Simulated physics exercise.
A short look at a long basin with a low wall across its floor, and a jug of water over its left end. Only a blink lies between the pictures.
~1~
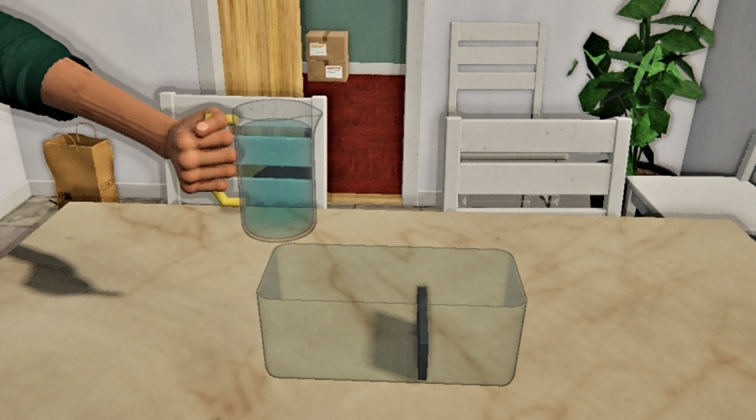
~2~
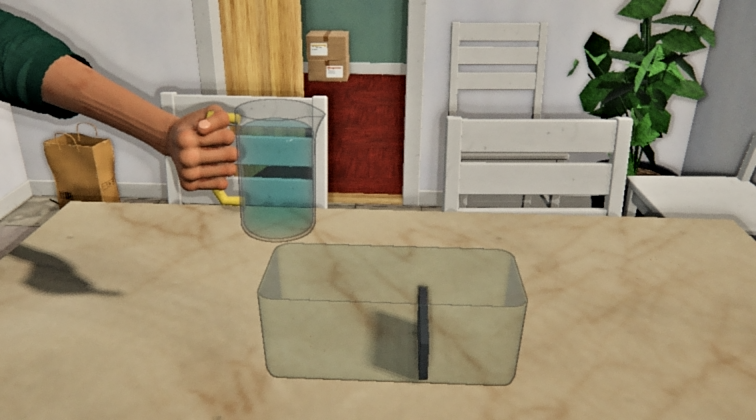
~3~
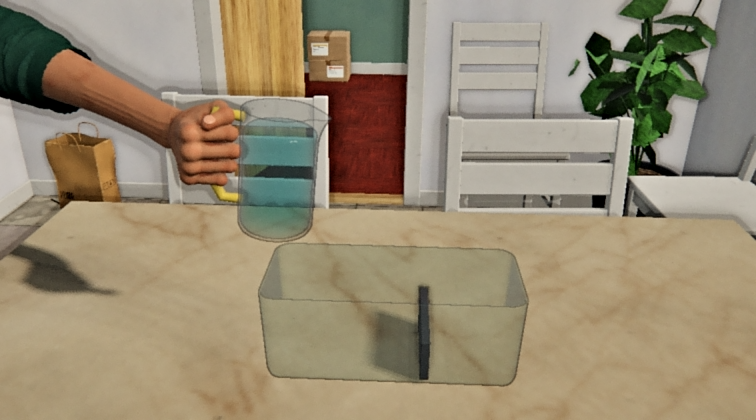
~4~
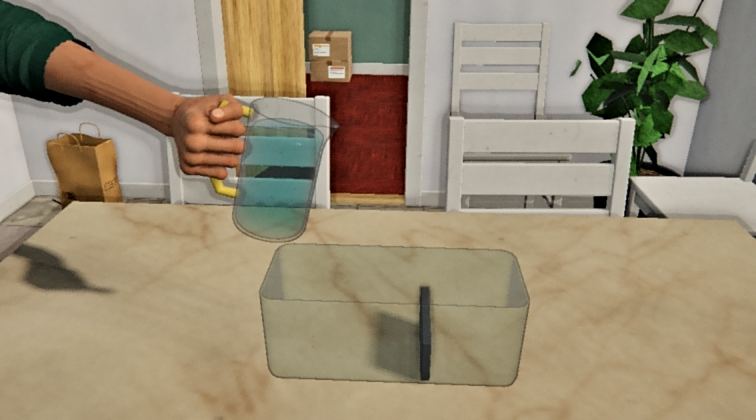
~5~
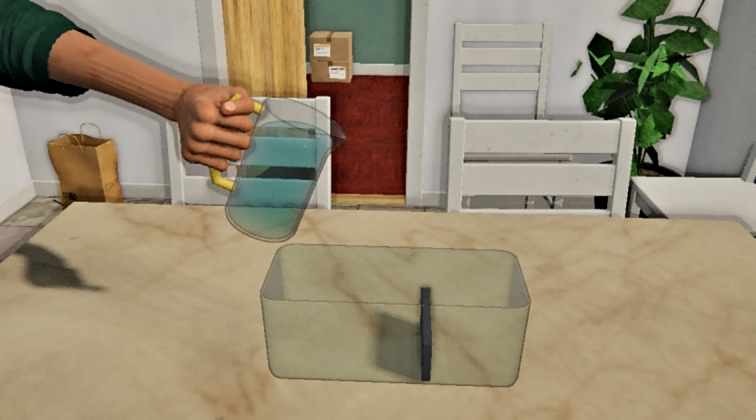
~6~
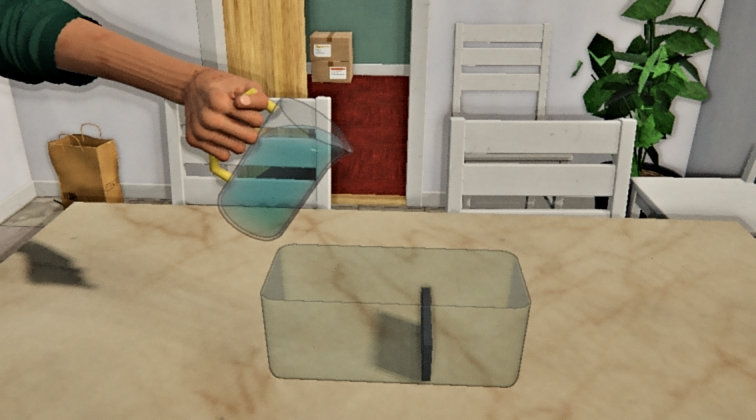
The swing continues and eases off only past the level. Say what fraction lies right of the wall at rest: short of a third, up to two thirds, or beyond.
The share right of the wall is under a third.
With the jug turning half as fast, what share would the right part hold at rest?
Close to 0 per cent.
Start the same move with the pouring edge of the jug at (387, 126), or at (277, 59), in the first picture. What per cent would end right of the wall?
The first gives 95 %, the second 5 %.
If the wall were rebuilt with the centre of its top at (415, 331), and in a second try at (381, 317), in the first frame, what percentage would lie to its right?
First some 35, then 95 per cent.
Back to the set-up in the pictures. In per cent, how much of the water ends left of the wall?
Near 90 %.
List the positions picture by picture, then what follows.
The first picture shows tilt 0°; pouring edge (322, 112); surface from (239, 127) to (313, 129); the long basin's rim runs from (266, 270) to (519, 278); the wall's top is at (423, 314).
The second picture shows tilt 2°; pouring edge (325, 114); surface from (241, 126) to (315, 129).
The third picture shows tilt 6°; pouring edge (331, 118); surface from (245, 124) to (319, 131).
The fourth picture shows tilt 13°; pouring edge (339, 126); surface from (249, 134) to (325, 134).
The fifth picture shows tilt 23°; pouring edge (347, 137); surface from (247, 153) to (334, 138).
The sixth picture shows tilt 34°; pouring edge (353, 150); surface from (241, 160) to (345, 142).
A moment on, the jug is tipped on its side and 72 per cent is still to pour, 8 is left of the wall and 0 right of it.
Next, the jug is tipped right over and 34 per cent is still to pour, 45 is left of the wall and 0 right of it.
Then the jug is tipped right over and 11 per cent is still to pour, 72 is left of the wall and 5 right of it.
Later the jug is tipped right over and 3 per cent is still to pour, 86 is left of the wall and 5 right of it.
At rest 91 per cent lies left of the wall, 6 right of it and 3 outside.
